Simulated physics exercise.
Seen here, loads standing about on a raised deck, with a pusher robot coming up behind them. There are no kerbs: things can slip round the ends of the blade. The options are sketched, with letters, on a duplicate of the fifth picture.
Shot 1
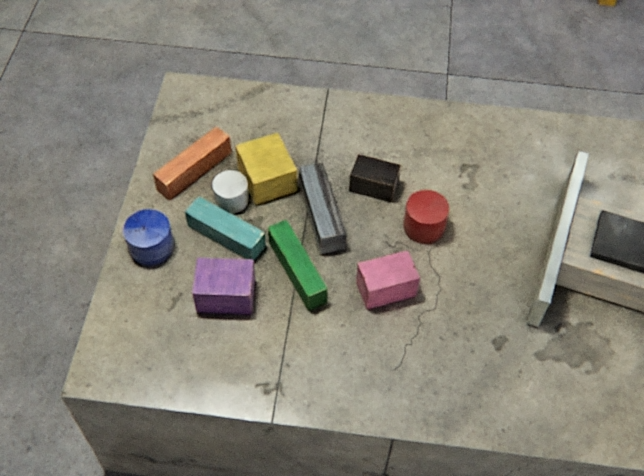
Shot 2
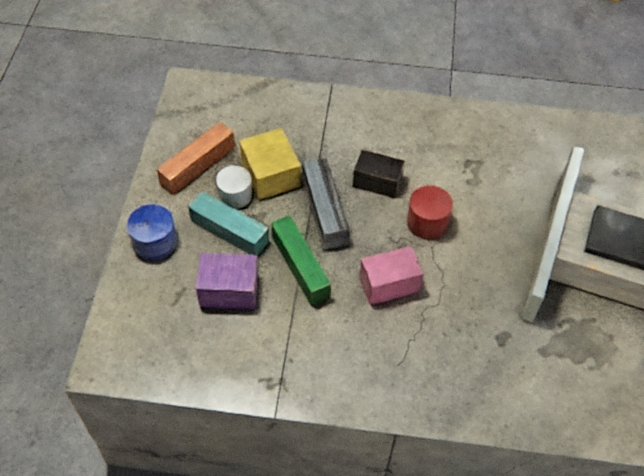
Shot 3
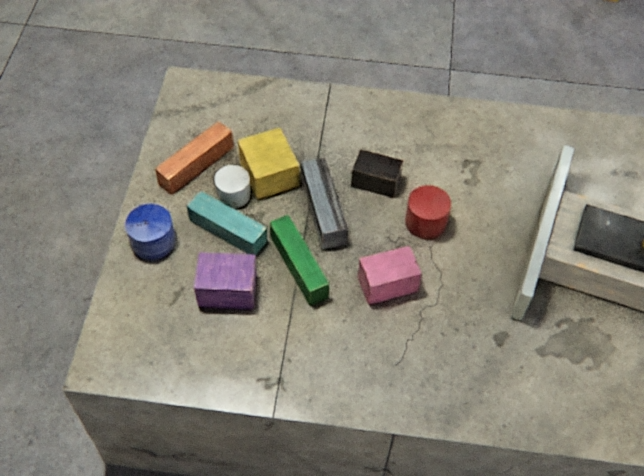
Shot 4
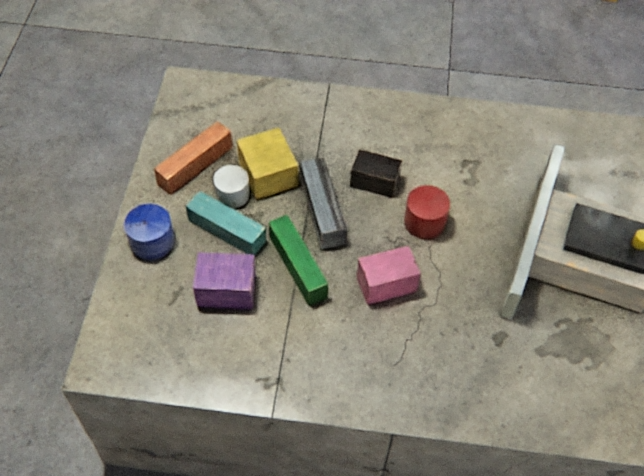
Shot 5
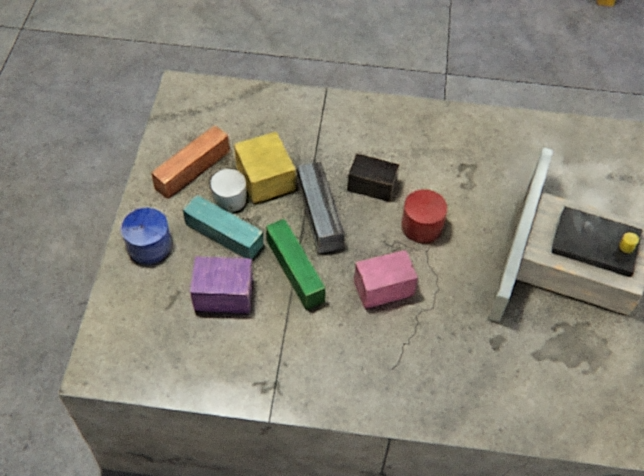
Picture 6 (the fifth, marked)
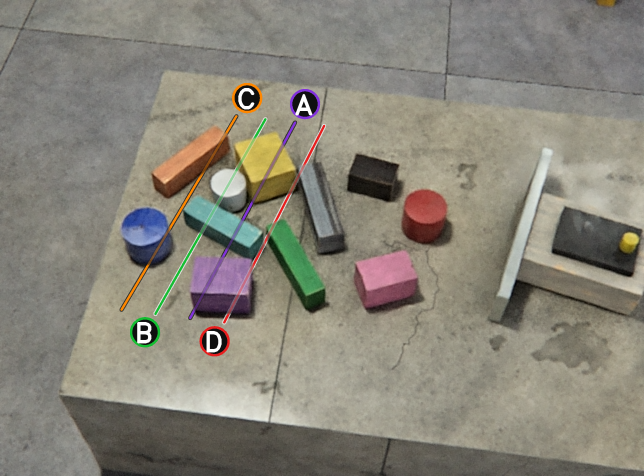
The clip opens on coloured blocks, bars and canisters standing on a raised grey deck, with a pusher robot at the right, its pale upright plate facing them. The robot slides slowly left, bringing a yellow knob on its dark top into view, while the loads stay put, still untouched.
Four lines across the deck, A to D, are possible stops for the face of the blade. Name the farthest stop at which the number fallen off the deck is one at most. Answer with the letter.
It can go as far as A.
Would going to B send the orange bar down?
Yes.
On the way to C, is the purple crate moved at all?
Yes.
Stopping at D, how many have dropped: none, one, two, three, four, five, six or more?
In all, none.
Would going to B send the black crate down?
No.
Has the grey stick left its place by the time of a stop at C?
By then, yes.
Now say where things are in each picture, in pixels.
In the first frame, red canister (426, 217); grey stick (322, 208); white canister (231, 192).
In the second frame, robot (624, 237); black crate (378, 174).
In the third frame, robot (613, 236); green stick (299, 259).
In the fourth frame, robot (603, 235); turquoise bar (226, 224).
In the fifth frame, robot (591, 238); blue canister (147, 236); pink crate (385, 279); red canister (424, 216).
On the marked copy, A at (247, 212); B at (215, 208); C at (184, 205); D at (278, 216).
Following A. Soon after the start, robot (488, 226); pink crate (363, 275); red canister (400, 210).
Later, robot (387, 214); turquoise bar (191, 228); white canister (201, 190).
In the end, robot (309, 205); blue canister (104, 244); orange bar (147, 148); none fallen.
As for the rest, B drops two; C drops five; D is within the limit but short.
